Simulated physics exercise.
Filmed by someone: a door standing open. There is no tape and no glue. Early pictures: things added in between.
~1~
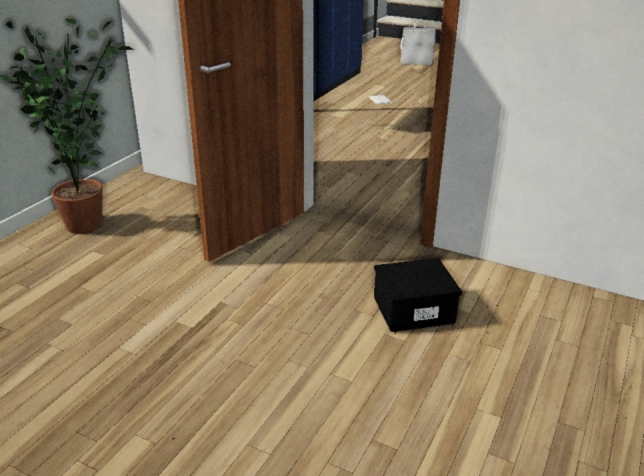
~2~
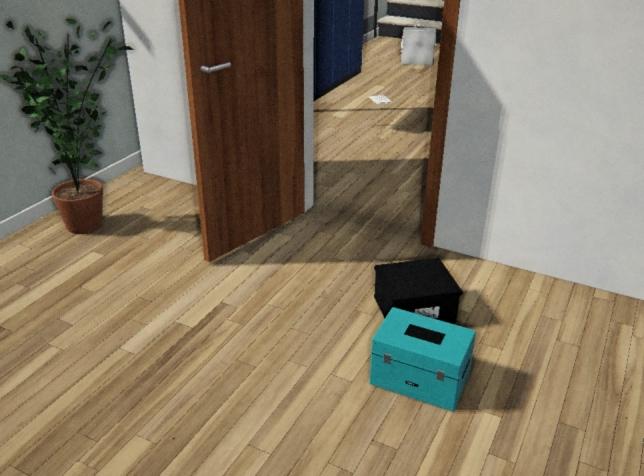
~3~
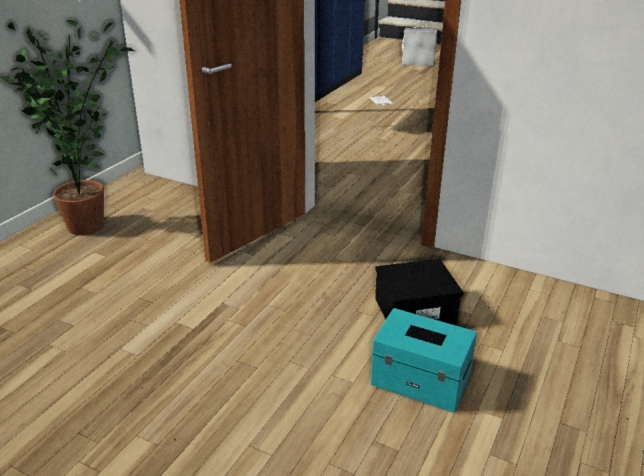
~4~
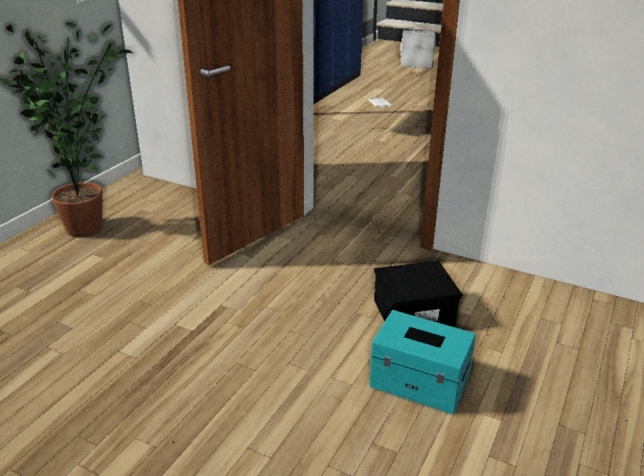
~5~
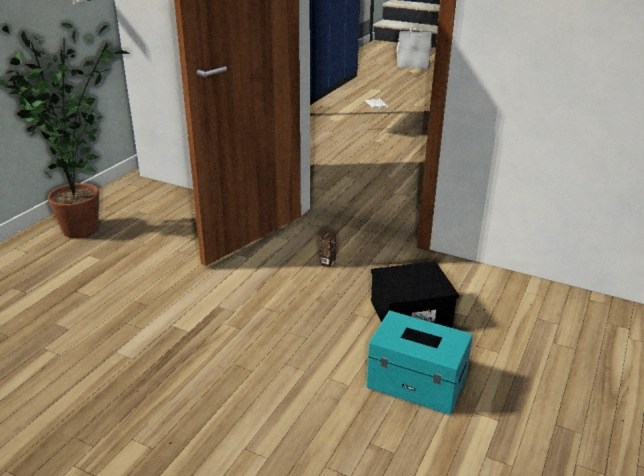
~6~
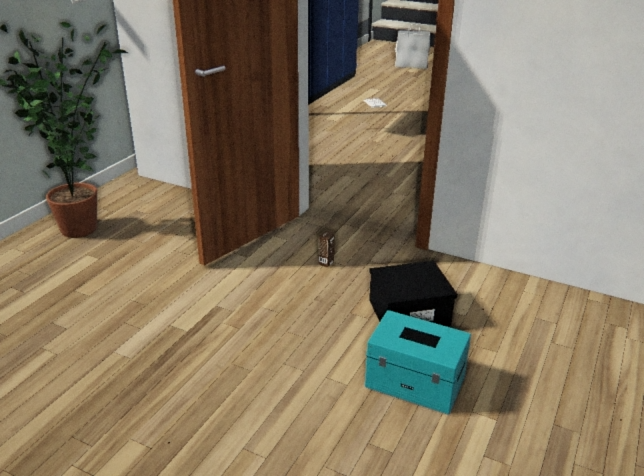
The clip opens on a wide-open wooden door, a potted plant to its left and a black tote on the plank floor. A turquoise toolbox appears in front of the tote, then a small brown carton appears near the doorway, while the door stays still and the view shifts only slightly.
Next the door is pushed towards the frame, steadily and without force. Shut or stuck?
The door is going to seat in its frame.
Then, 0.80 s after the last picture, door 66° open.
Then, 1.20 s after the last picture, door 36° open; brown carton slid well along near (350, 244).
Then, 1.50 s after the last picture, door 14° open; brown carton slid well along near (378, 233).
Then, 1.80 s after the last picture, door 0° open; brown carton tipped 16° from how it was near (397, 218).
At rest, door 0° open; tipped over on the floor, brown carton; the other 2 in place. Seen from the same camera at the end, brown carton near (393, 220).
